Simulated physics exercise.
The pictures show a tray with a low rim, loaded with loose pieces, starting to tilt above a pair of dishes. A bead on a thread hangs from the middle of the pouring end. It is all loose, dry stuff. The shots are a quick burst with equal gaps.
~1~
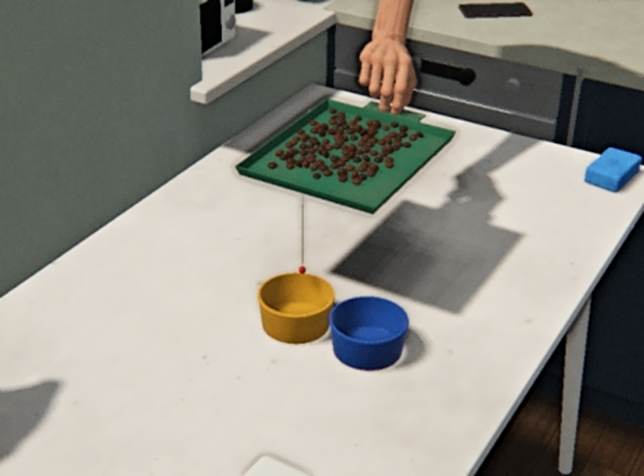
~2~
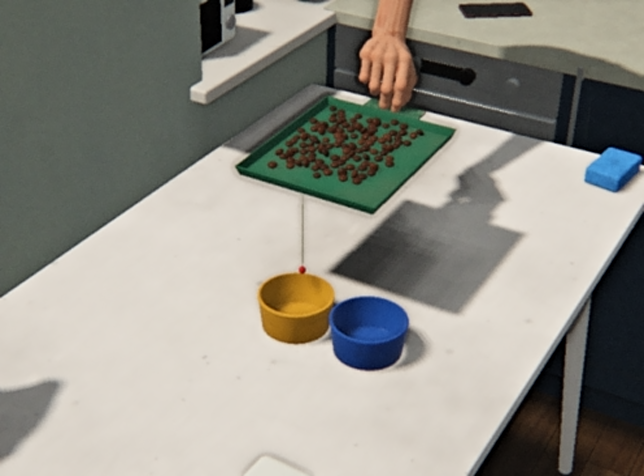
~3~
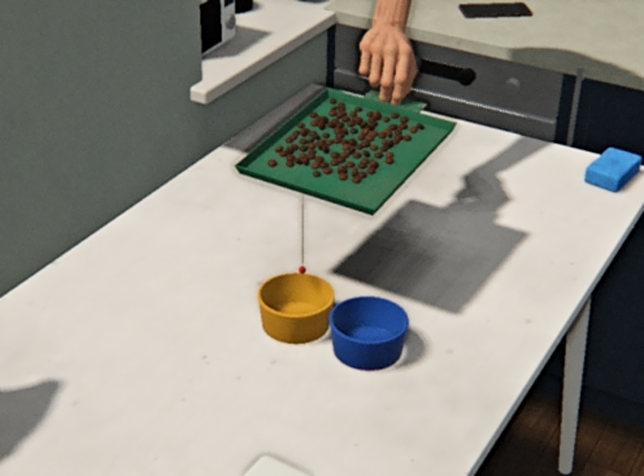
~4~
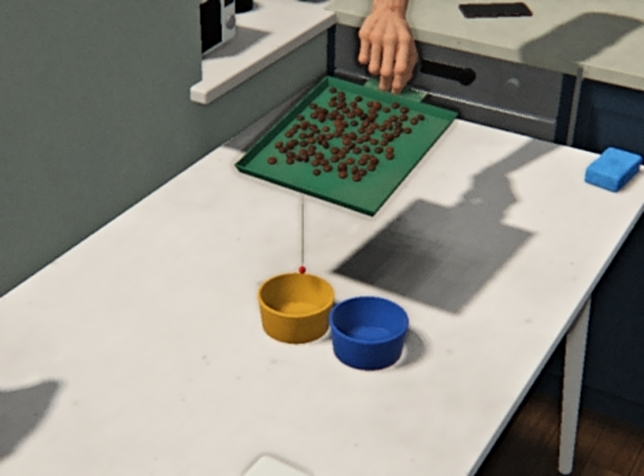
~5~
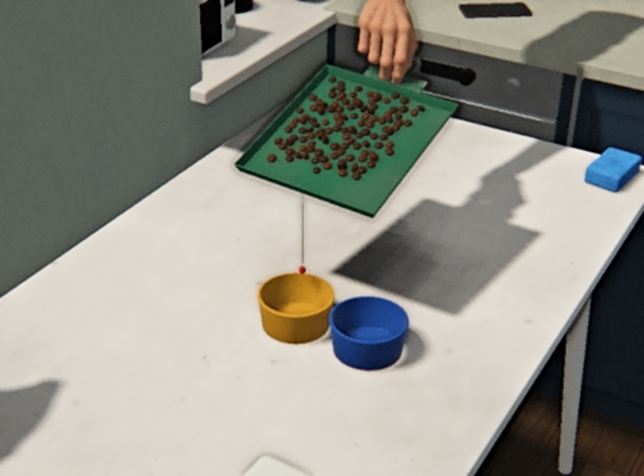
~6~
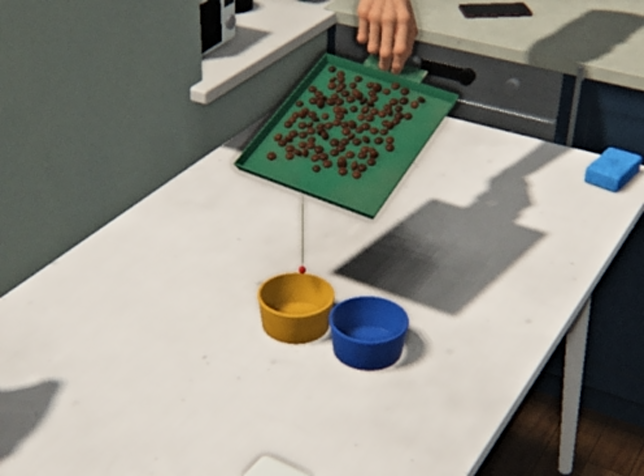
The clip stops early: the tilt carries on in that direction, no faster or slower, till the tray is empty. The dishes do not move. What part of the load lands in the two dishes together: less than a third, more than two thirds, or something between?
They take over two thirds between them.
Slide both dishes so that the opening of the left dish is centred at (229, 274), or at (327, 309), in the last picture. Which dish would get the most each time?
One: The right dish. Two: The dish on the left.
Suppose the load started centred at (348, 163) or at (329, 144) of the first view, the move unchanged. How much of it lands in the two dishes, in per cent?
Roughly 90 per cent, and 80 per cent.
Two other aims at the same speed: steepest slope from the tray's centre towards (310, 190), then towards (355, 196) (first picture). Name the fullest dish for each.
At the first place the left-hand dish, at the second the right dish.
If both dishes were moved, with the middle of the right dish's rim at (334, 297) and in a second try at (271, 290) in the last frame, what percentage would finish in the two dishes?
About 60 and 20 per cent.
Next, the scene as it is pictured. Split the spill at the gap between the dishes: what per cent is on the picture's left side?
It comes to 70 per cent or so.
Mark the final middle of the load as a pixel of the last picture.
Near (321, 331).
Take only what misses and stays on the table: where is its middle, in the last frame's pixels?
Close to (281, 363).
Soon, tray tipped steeply; most on the tray; about a quarter in the air.
A while on, tray tipped right over; a small part on the tray; about a third in the right dish; about a third in the left dish; a small part outside both; a small part in the air.
Towards the end, tray tipped past a quarter turn; about half in the right dish; about a third in the left dish; about a quarter outside both.
Finally, tray tipped past a quarter turn; about half in the right dish; about a third in the left dish; about a quarter outside both.
